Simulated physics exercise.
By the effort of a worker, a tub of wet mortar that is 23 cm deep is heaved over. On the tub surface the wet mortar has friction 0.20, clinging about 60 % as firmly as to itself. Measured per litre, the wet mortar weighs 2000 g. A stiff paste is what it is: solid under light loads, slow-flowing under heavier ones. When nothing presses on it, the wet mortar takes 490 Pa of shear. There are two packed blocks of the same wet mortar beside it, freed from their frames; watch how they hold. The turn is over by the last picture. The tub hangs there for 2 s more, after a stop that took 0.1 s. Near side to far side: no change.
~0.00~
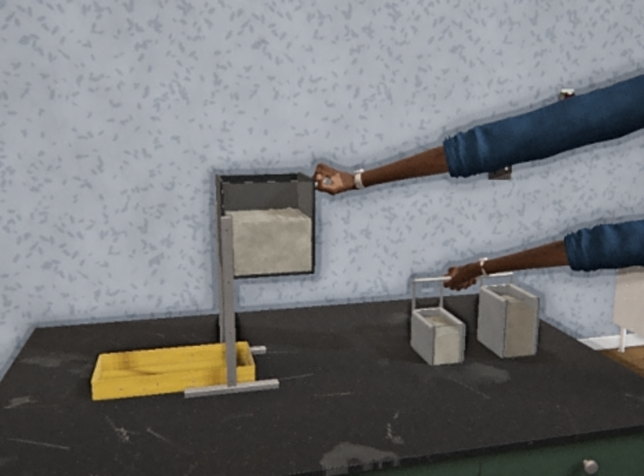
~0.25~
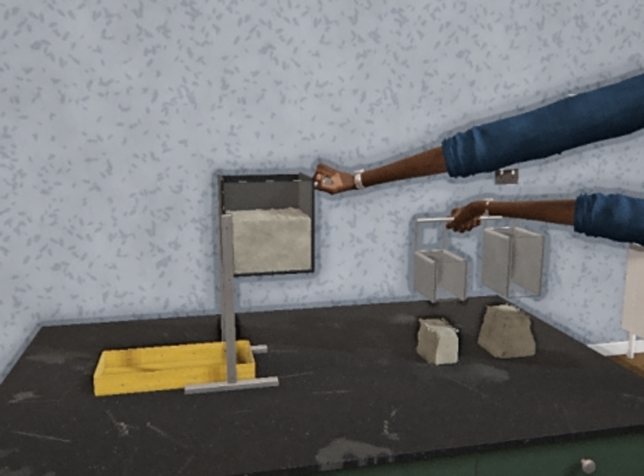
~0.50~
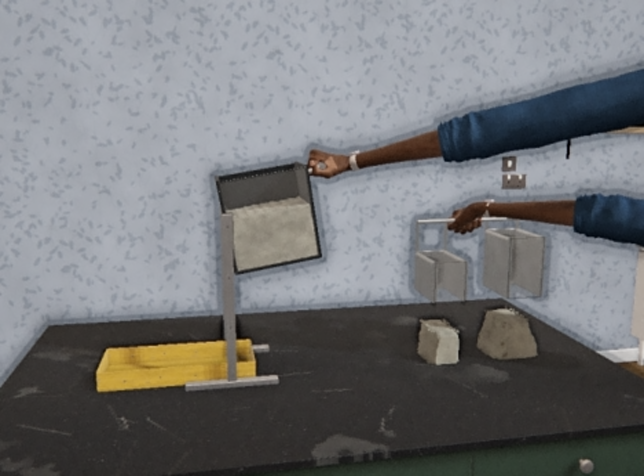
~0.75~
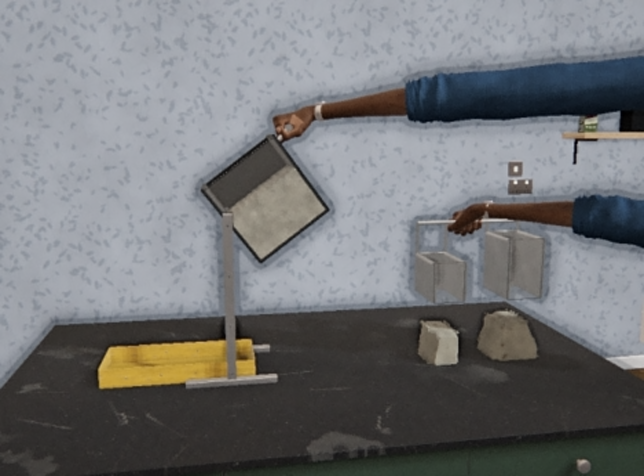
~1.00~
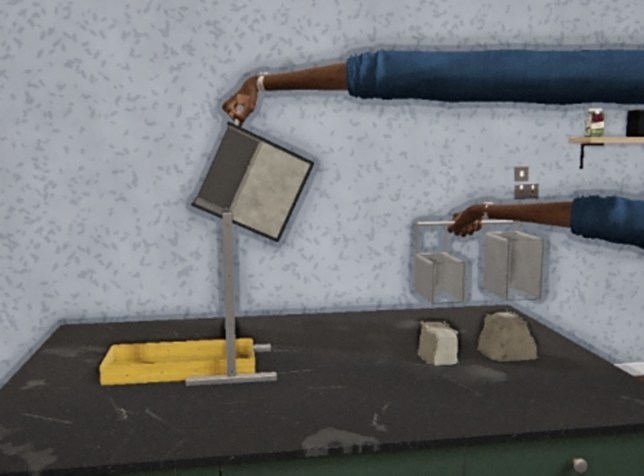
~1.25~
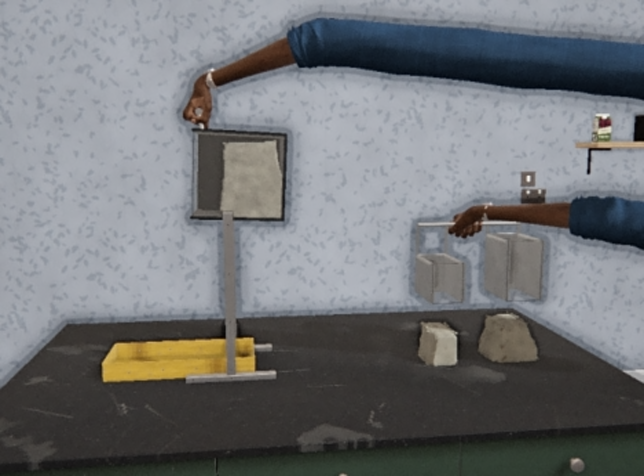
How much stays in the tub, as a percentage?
79 %.
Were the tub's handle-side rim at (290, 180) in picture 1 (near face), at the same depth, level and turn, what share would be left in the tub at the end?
100 %, roughly.
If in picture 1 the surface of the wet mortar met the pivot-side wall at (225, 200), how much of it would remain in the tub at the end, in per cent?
About 65 %.
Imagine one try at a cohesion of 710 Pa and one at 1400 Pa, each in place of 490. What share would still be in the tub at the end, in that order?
The answers, in order, are 100 % and 100 %.
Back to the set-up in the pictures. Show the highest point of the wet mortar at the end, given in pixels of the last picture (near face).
The highest point sits at around (232, 172).
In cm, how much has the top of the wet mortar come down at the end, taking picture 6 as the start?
The top ends up some 8 cm below its level in the last picture.
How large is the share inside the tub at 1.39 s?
I'd put it close to 100 %.
By 1.39 s, the tub is at 87 degrees and holds 100 %.
By 1.56 s, the tub is at 87 degrees and holds 94 %.
By 1.73 s, the tub is at 87 degrees and holds 86 %.
By 1.90 s, the tub is at 87 degrees and holds 83 %.
By 3.25 s, at the end, the tub is at 87 degrees and holds 79 %.
